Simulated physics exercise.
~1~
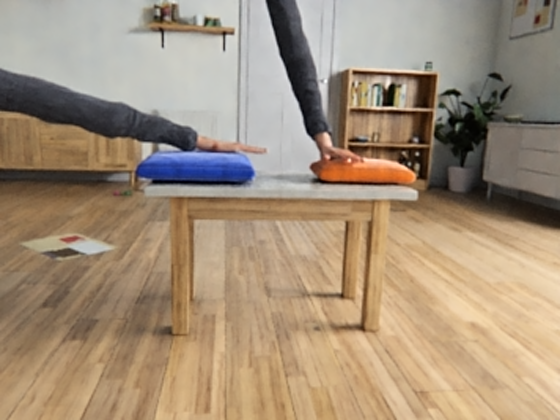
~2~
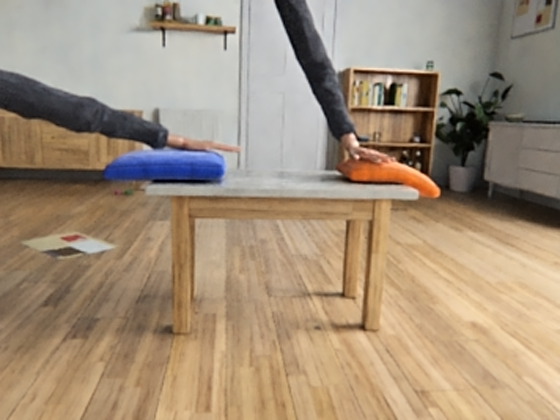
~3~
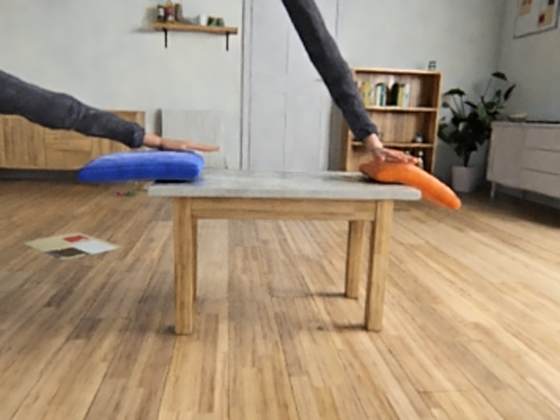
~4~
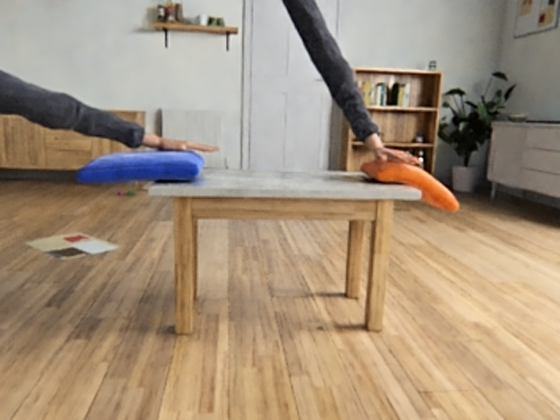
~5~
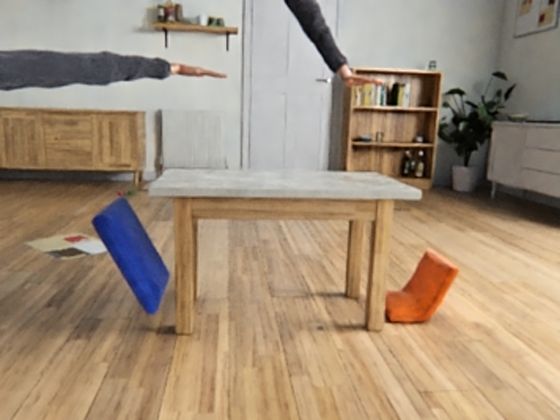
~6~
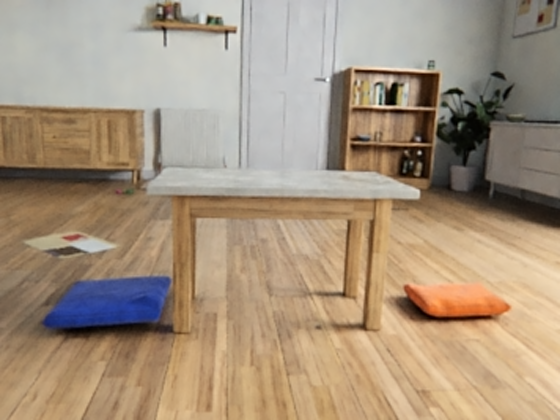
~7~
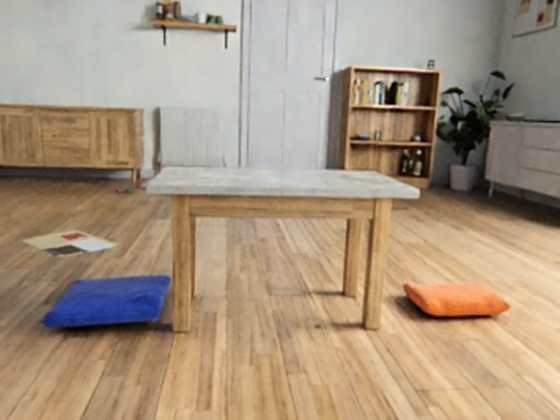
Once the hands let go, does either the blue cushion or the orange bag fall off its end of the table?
Yes, both do. The blue cushion tips over the left end and falls to the floor, and the orange bag goes down off the right end.
In a room with a wooden floor, seen from the front by a slightly swaying camera, a grey-topped wooden table stands before a pale door, a bookshelf and a plant. A blue cushion lies at the left of the tabletop and a soft orange bag at the right, each under a hand. The hands slide them outwards until both jut past the ends, the orange bag drooping. Then the hands draw back, the cushion tips off the left end and the bag slumps off the right. Both end up lying still on the floor, on either side of the table.
